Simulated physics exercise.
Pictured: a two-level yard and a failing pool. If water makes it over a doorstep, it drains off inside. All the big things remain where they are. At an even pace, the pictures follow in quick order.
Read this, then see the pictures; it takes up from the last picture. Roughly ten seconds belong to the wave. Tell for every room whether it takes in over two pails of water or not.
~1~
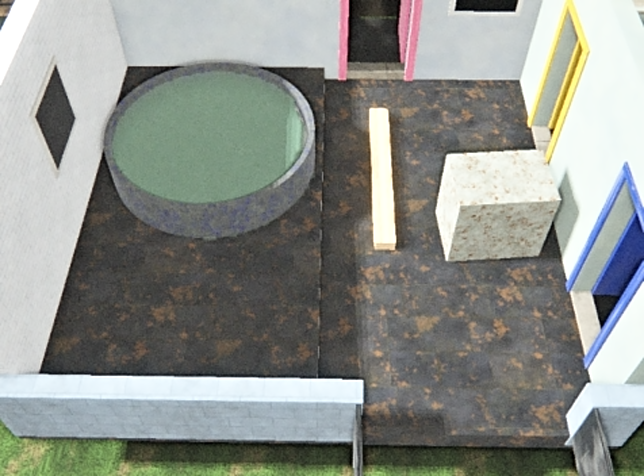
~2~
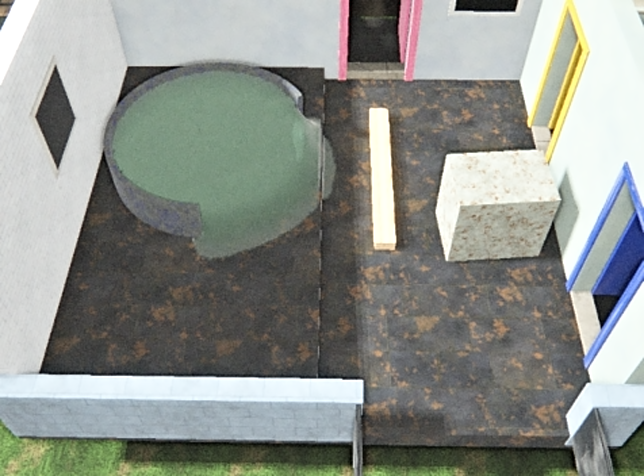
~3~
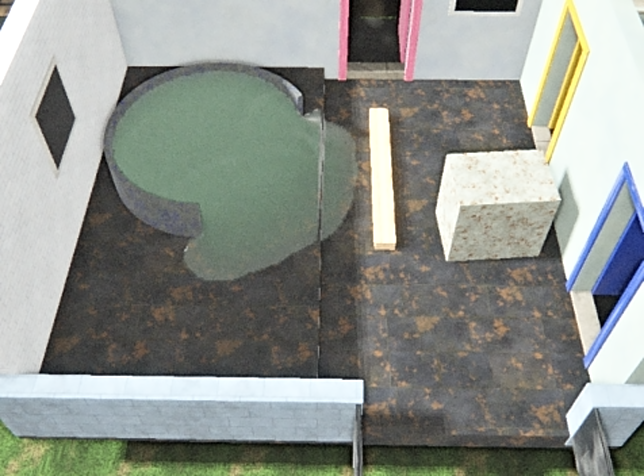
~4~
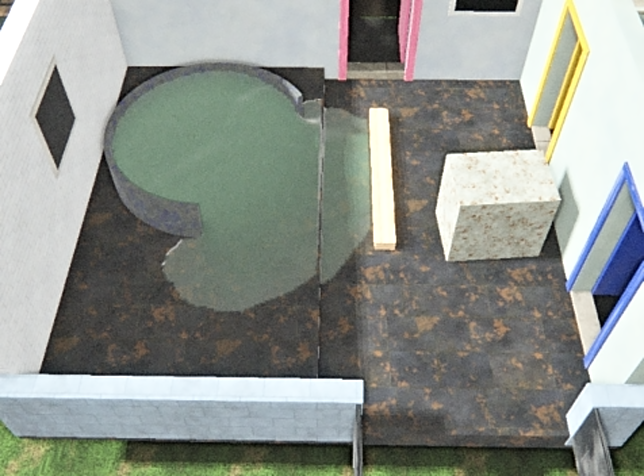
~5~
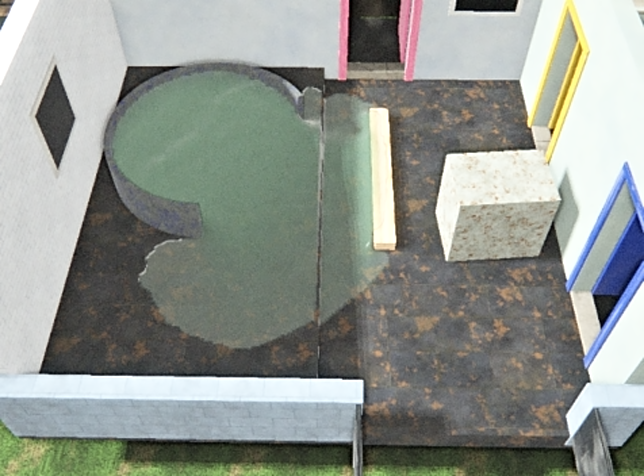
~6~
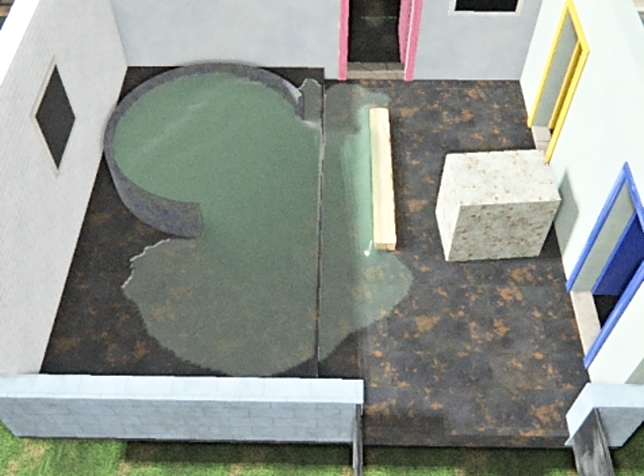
My prediction: The blue door will count as flooded; the pink door will not count as flooded; the yellow door will count as flooded.
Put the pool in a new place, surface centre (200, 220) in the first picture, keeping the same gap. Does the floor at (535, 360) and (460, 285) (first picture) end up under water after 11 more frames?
Soaked, soaked.
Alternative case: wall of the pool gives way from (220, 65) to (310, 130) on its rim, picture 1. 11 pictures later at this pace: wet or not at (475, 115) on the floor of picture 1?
At the point asked about: Soaked.
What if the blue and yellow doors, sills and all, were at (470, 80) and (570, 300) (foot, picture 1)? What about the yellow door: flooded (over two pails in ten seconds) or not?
The yellow door exceeds the limit, I'd say.
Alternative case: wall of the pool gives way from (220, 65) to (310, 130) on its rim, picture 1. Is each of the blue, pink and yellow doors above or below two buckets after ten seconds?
The blue one falls short; the pink one tops the mark; the yellow one tops the mark.
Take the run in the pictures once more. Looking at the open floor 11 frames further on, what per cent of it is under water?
65 %.
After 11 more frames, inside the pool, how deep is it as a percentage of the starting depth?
I'd say some 40 %.
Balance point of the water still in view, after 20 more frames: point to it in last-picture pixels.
My guess is about (328, 224).
A moment on, water covers 50 % of the floor; the blue door not reached, the pink door wet at the sill, nothing in, the yellow door not reached.
Next, water covers 65 % of the floor; the blue door not reached, the pink door wet at the sill, nothing in, the yellow door wet at the sill, nothing in.
Then, water covers 75 % of the floor; the blue door under two buckets in, the pink door under two buckets in, the yellow door under two buckets in.
Later, water covers 85 % of the floor; the blue door over two buckets in, the pink door under two buckets in, the yellow door over two buckets in.
In the end, water covers 90 % of the floor; the blue door over two buckets in, the pink door under two buckets in, the yellow door over two buckets in.
